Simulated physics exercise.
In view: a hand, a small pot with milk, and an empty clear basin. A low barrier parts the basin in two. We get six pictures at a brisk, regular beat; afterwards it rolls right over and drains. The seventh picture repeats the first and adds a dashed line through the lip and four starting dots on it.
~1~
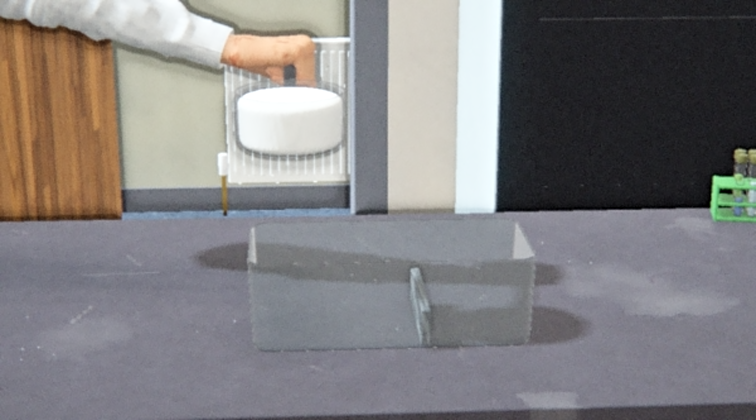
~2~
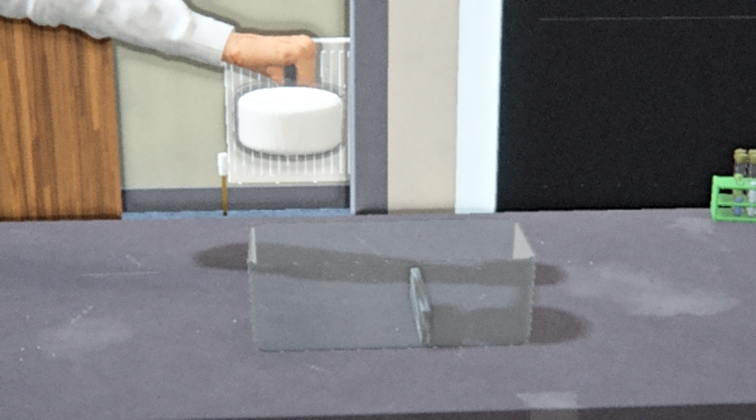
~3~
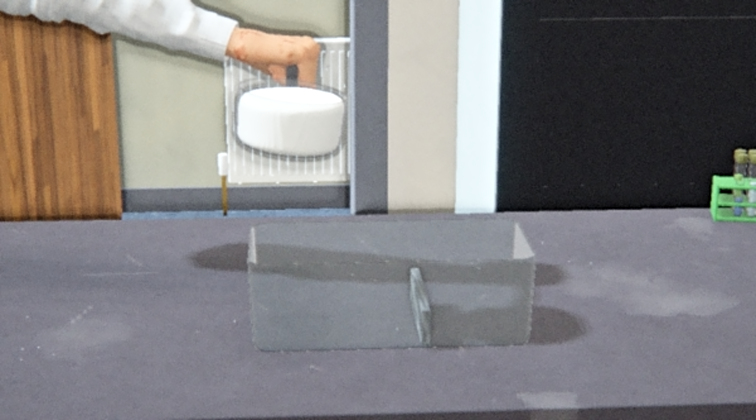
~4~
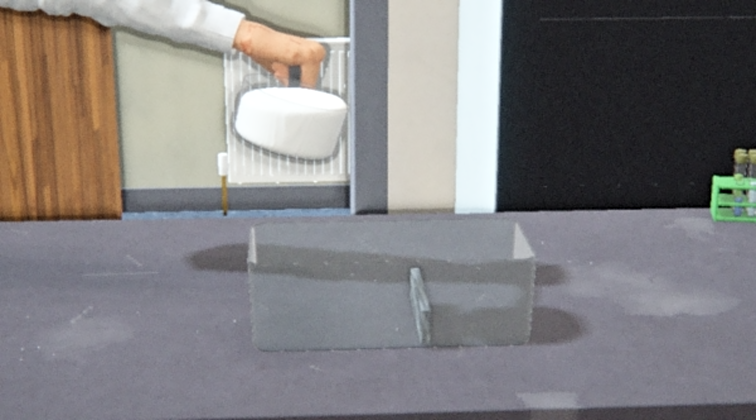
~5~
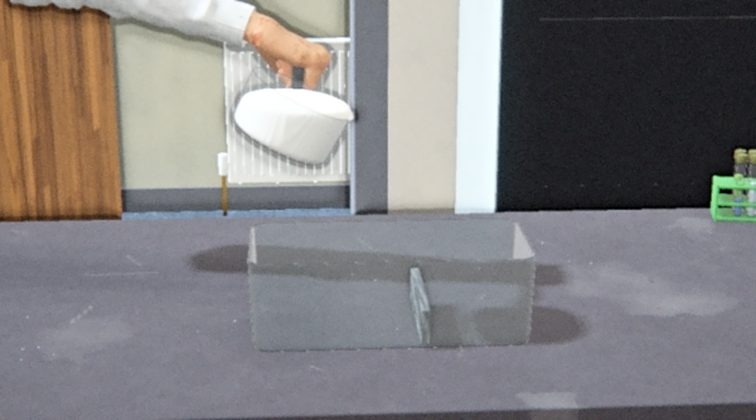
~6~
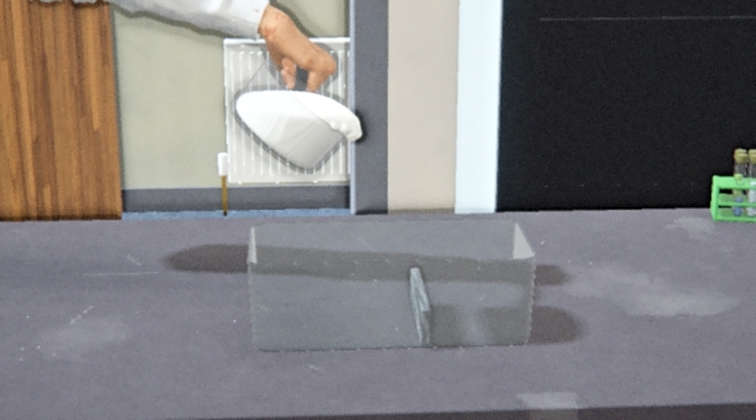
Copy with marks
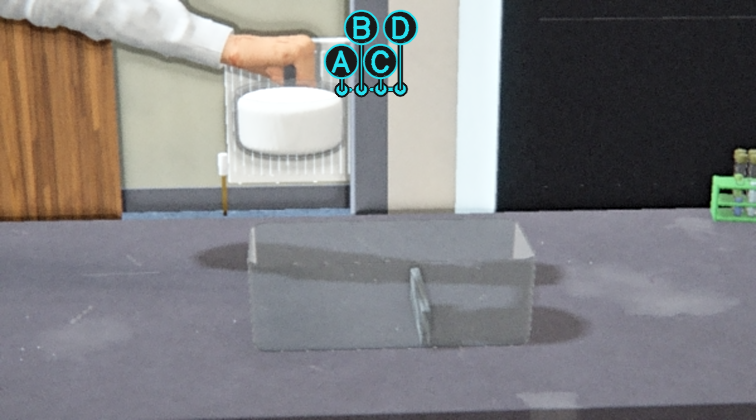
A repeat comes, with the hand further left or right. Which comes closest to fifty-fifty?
It is C.
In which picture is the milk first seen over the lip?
Picture 5.
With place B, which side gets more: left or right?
The left side.
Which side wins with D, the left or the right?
The right one.
In cyan, A at (341, 89); B at (361, 89); C at (380, 89); D at (400, 89).
With A, about 88 % ends left of the wall and 7 % right of it; 4 % is lost outside.
With B, about 69 % ends left of the wall and 27 % right of it; 4 % is lost outside.
With C, about 47 % ends left of the wall and 50 % right of it; 3 % is lost outside.
With D, about 30 % ends left of the wall and 67 % right of it; 3 % is lost outside.
